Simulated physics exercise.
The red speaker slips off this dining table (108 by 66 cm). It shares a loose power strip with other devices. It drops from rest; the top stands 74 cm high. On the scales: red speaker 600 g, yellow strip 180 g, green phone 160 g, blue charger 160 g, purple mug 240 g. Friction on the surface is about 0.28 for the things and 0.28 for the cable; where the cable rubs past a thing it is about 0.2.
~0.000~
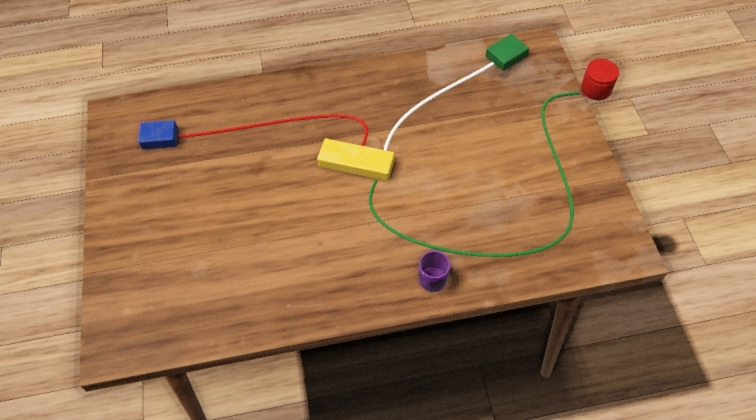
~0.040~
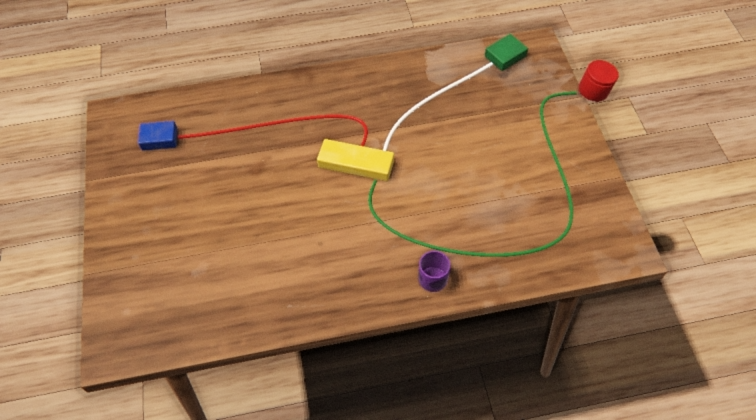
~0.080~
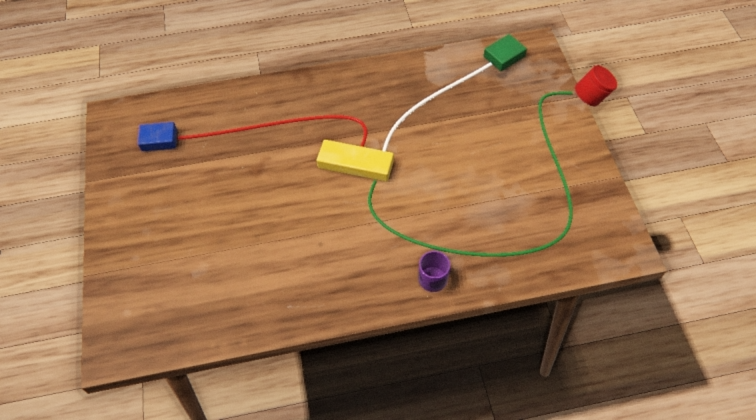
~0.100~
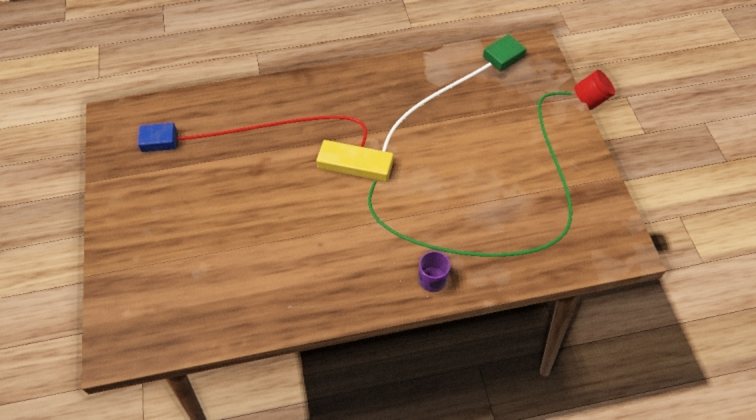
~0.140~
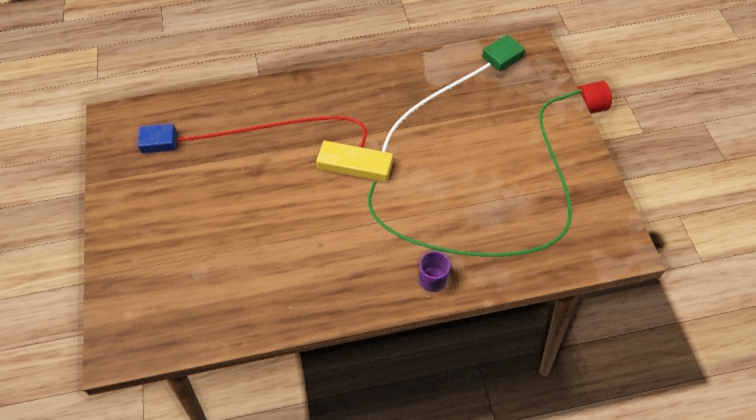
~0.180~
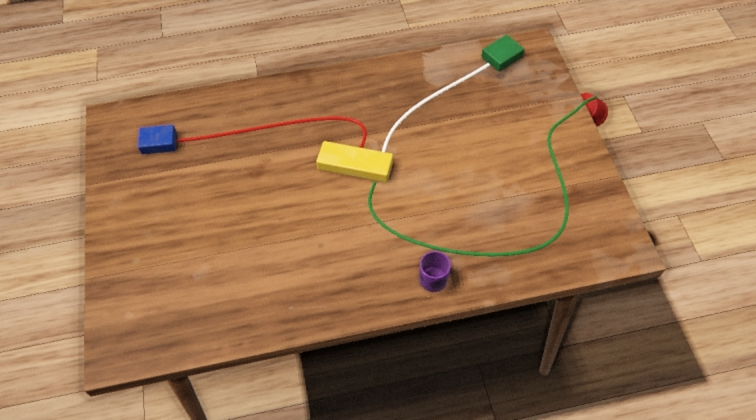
The red speaker tilted at the table's right edge and slipped down over it, drawing the green cable a little, while the yellow strip and purple mug stayed put on the wooden top.
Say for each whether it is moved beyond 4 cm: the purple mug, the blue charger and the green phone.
In order: The purple mug stays put; the blue charger gets shifted; the green phone moves.
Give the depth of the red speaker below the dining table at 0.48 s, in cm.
Some 70 cm.
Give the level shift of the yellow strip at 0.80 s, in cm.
Some 38 cm.
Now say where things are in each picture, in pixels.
Purple mug (435, 264); blue charger (157, 131); green phone (508, 48); green cable runs through (374, 213) (459, 252) (549, 246) (565, 179) (544, 107), in the first picture.
Red speaker (602, 71); green cable runs through (374, 213) (549, 246) (542, 107), in the second picture.
Red speaker (596, 86); green cable runs through (374, 213) (549, 245) (540, 107), in the third picture.
Red speaker (595, 90); green cable runs through (373, 214) (549, 245) (540, 107), in the fourth picture.
Red speaker (593, 98); green cable runs through (373, 214) (548, 245) (544, 107), in the fifth picture.
Purple mug (435, 265); blue charger (156, 135); green phone (504, 48); green cable runs through (374, 214) (459, 252) (548, 243) (560, 175) (573, 113), in the sixth picture.
By 0.5 s, the strip's end of the green cable at (463, 119); blue charger 7 cm off its start, yellow strip 20 cm off its start, red speaker over the edge.
By 0.8 s, the strip's end of the green cable at (525, 94); blue charger 84 cm off its start, yellow strip 39 cm off its start, red speaker over the edge.
By 1.1 s, the strip's end of the green cable at (541, 69); blue charger over the edge, yellow strip 49 cm off its start at (557, 79), red speaker over the edge.
By 1.4 s, the strip has left the top; blue charger over the edge, green phone 17 cm off its start, yellow strip over the edge.
By 2.6 s, the strip has left the top; blue charger over the edge, green phone over the edge, purple mug 0 cm off its start at (436, 265), yellow strip over the edge.
